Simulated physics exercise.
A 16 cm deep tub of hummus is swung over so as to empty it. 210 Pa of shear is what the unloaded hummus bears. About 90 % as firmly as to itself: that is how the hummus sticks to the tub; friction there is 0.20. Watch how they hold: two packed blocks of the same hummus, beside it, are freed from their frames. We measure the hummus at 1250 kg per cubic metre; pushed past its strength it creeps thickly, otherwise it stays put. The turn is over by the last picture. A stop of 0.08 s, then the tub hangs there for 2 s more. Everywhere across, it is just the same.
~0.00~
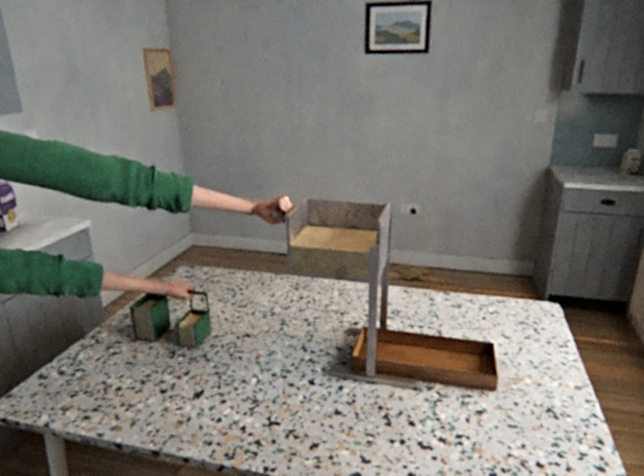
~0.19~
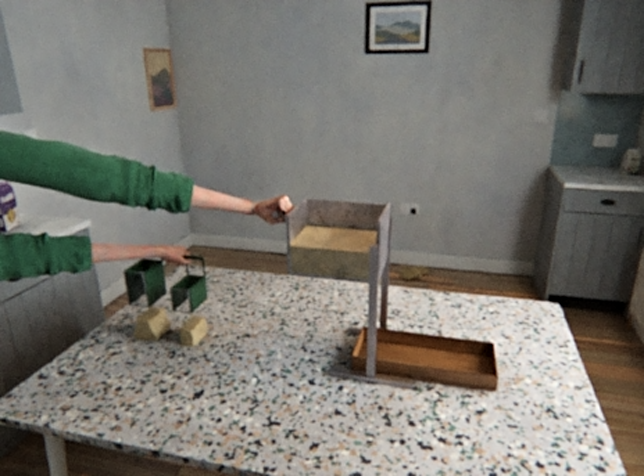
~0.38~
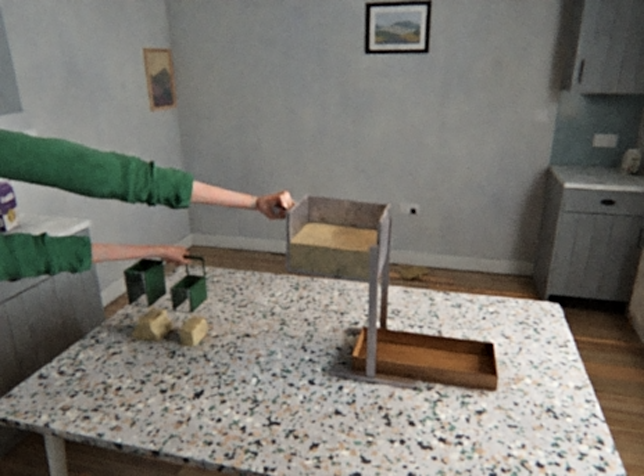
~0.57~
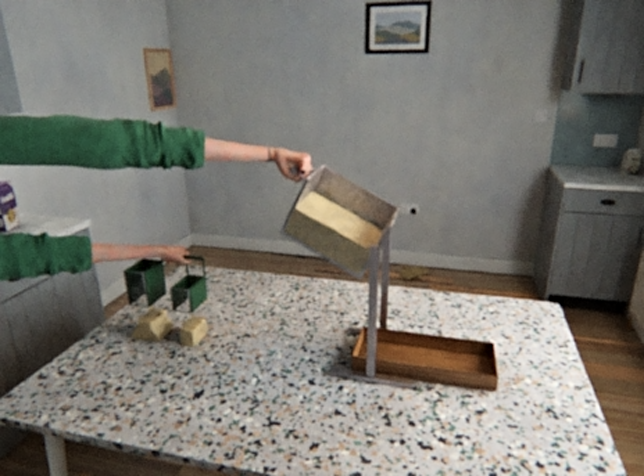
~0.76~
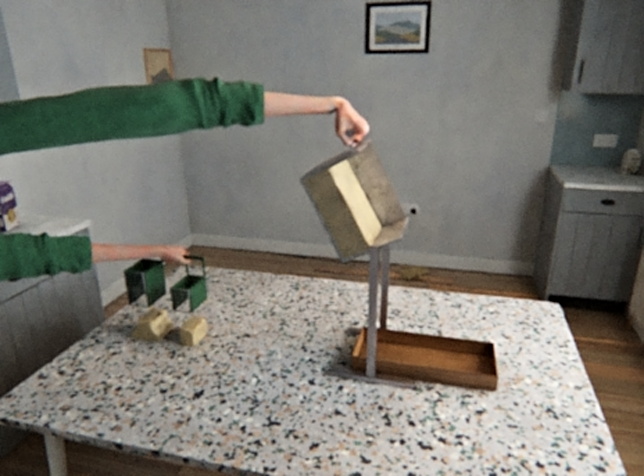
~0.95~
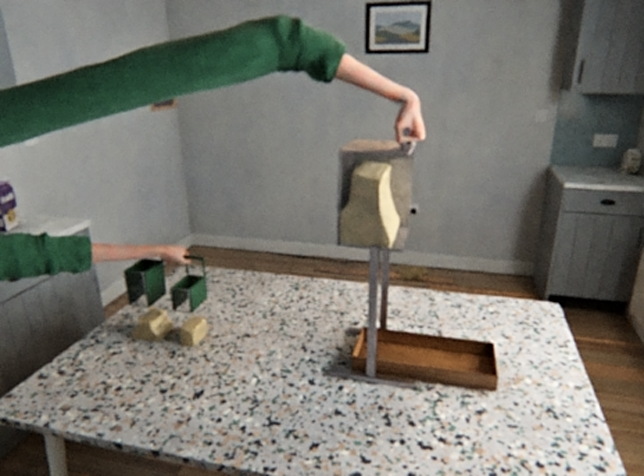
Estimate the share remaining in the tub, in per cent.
Roughly 48 per cent remains in the tub.
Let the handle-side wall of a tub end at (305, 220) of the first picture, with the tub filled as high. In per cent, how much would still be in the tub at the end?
Some 55 percent would still be in the tub at the end.
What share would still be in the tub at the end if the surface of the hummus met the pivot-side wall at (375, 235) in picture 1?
30 %.
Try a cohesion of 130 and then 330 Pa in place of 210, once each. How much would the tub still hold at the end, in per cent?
Respectively 35 % and 55 %.
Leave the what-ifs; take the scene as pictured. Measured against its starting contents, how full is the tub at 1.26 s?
I'd say close to 50 %.
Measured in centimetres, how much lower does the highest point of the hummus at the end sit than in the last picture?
13 cm or so.
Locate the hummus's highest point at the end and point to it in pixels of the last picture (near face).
It ends up highest close to (354, 221).
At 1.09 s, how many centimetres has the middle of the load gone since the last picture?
I'd put the distance at about 7 centimetres.
By 1.09 s, the tub is at 91 degrees and holds 77 %.
By 1.26 s, the tub is at 91 degrees and holds 48 %.
By 1.43 s, the tub is at 91 degrees and holds 48 %.
By 1.60 s, the tub is at 91 degrees and holds 48 %.
By 2.95 s, at the end, the tub is at 91 degrees and holds 48 %.
